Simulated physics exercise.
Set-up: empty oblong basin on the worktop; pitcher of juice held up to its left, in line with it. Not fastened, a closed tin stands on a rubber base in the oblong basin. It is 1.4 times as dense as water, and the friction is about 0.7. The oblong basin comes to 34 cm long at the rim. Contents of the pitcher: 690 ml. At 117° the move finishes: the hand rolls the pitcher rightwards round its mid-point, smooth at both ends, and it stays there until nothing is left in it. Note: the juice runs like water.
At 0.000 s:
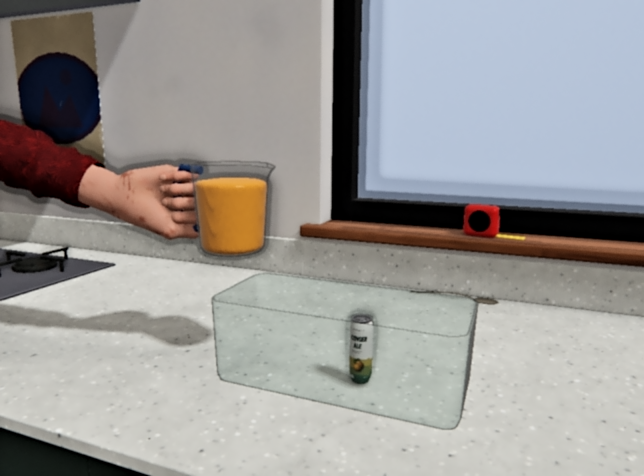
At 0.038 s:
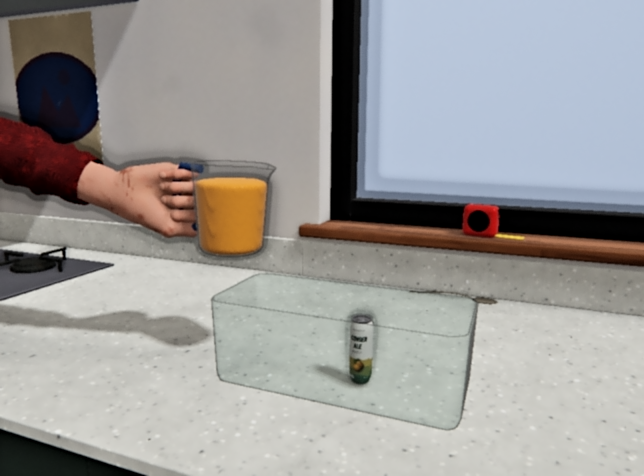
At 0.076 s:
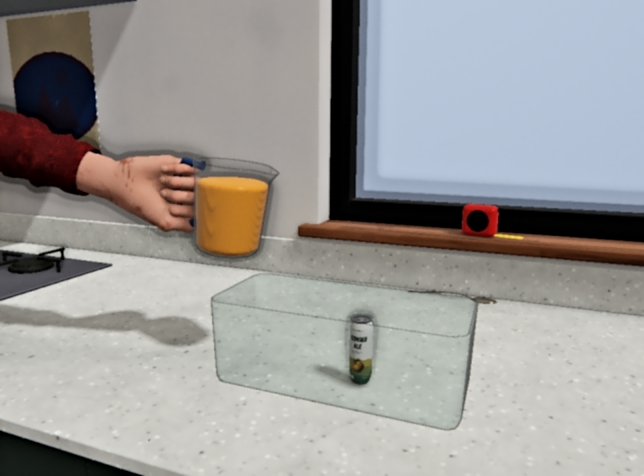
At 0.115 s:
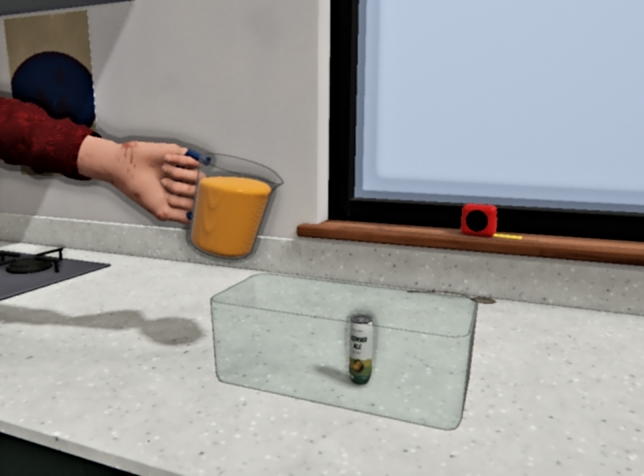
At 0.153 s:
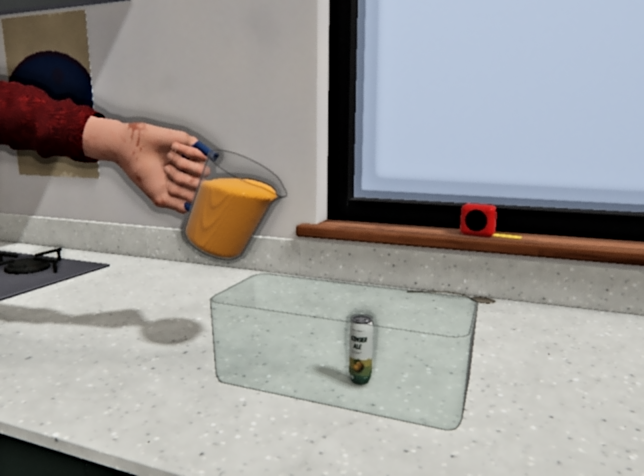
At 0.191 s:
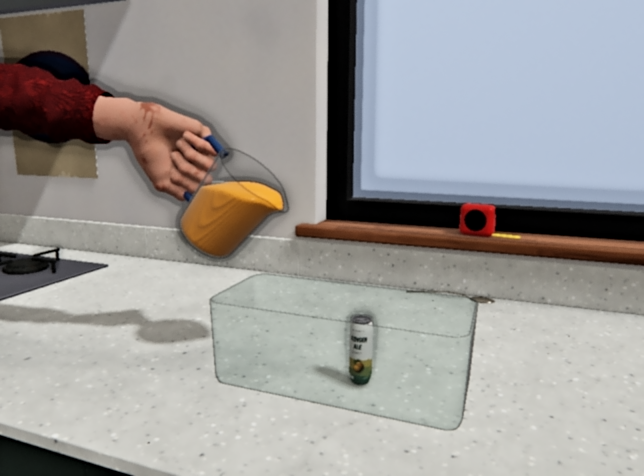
A hand in a red sleeve held up a clear pitcher of orange juice and rolled it steadily rightwards, the juice sloping toward its rim, while a small tin stood still in the empty see-through basin.
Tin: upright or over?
It does not come down.
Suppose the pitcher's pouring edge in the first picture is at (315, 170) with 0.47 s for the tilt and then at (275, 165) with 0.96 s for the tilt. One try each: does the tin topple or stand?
Run one: It tumbles. Run two: It does not tip.
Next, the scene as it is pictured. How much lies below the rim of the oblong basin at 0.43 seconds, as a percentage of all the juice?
About 36%.
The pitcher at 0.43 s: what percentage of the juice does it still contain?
I'd estimate some 44 % remains.
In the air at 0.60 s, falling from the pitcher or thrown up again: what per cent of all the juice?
About 7 percent.
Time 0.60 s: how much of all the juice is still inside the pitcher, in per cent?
6 %.
By 0.43 s the tilt is 114° and 43 per cent is still to pour; the tin stands where it began.
By 0.60 s the tilt is 117° and 6 per cent is still to pour; the tin stands where it began.
By 0.77 s the tilt is 117° and 0 per cent is still to pour; the tin stands where it began.
By 0.97 s the tilt is 117° and 0 per cent is still to pour; the tin stands where it began.
At rest the tin stands where it began.
